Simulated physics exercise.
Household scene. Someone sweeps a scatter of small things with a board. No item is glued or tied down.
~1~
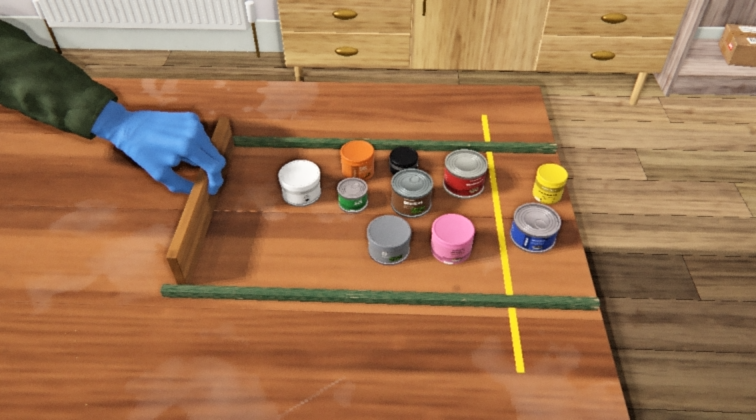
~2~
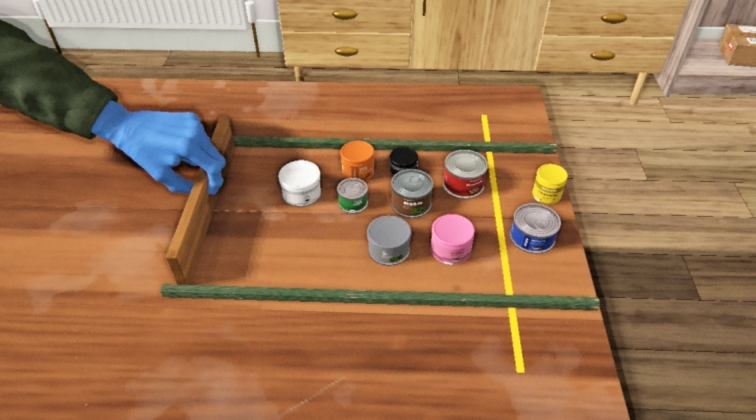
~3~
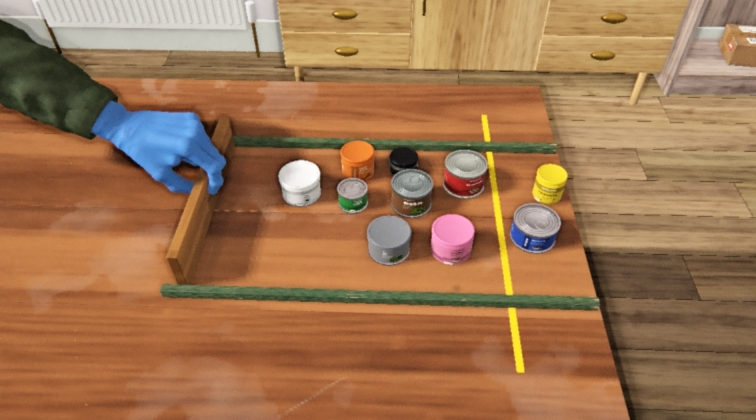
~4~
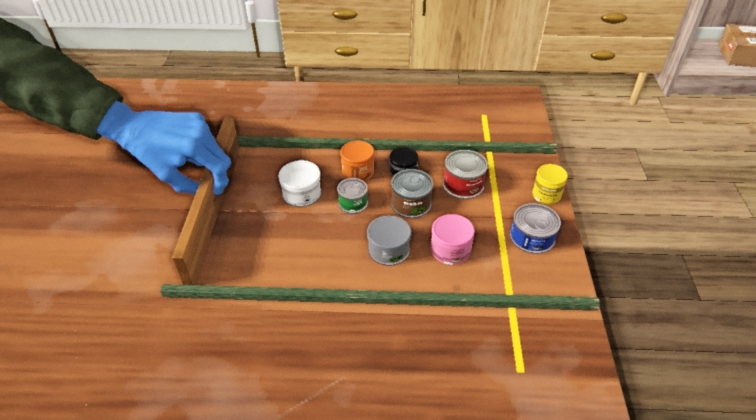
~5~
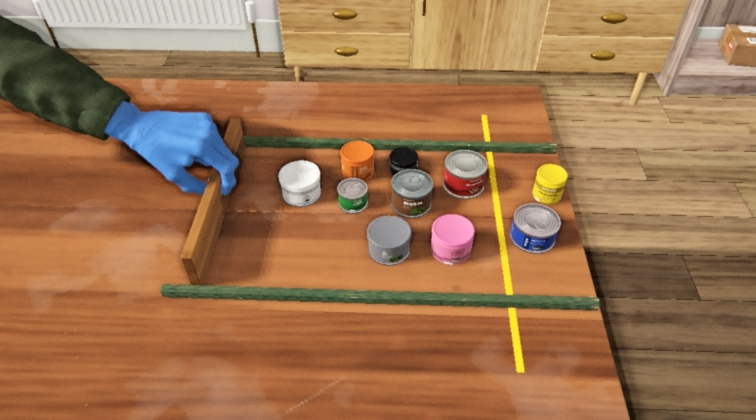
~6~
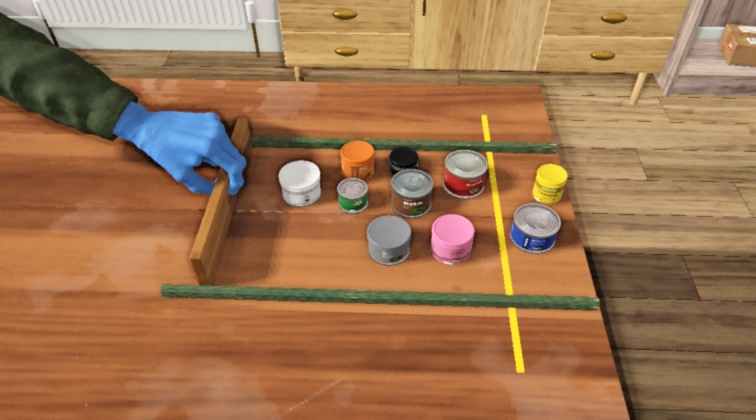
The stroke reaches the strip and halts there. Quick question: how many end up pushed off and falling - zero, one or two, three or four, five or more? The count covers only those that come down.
Okay, so the number that tips off the end comes to just one or two, I'd say.
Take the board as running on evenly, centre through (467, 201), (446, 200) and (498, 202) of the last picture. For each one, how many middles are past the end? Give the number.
First 0, then 0, then 2.
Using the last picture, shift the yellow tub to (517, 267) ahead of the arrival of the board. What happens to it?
From that start, the object then is safe.
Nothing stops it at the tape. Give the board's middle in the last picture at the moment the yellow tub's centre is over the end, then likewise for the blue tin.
I reckon its middle sits around (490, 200) and then around (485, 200).
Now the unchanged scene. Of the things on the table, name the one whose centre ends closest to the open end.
It's the pink tub.
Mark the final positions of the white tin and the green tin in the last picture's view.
Listed as asked: First (518, 191), and then (516, 218).
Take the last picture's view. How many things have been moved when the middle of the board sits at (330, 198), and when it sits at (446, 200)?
At the first spot the count is 3, and at the second it is 9.
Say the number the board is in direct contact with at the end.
The number is 4.
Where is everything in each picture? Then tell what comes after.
The first picture shows yellow tub (550, 185); blue tin (535, 228); red tin (465, 174); board (205, 194); tape (499, 217).
The second picture shows blue tin (535, 228); board (205, 194).
The third picture shows red tin (465, 174); black tub (404, 163).
The fourth picture shows yellow tub (550, 185); pink tub (452, 239).
The fifth picture shows blue tin (535, 228); grey pot (389, 240).
The sixth picture shows yellow tub (550, 185); blue tin (535, 228); red tin (465, 174); board (226, 195); tape (499, 217).
Soon after, none off yet; yellow tub at rest near (550, 185); blue tin at rest near (535, 228); red tin at rest near (465, 174).
By the end, the number that fall off is one or two; fallen, blue tin and yellow tub.
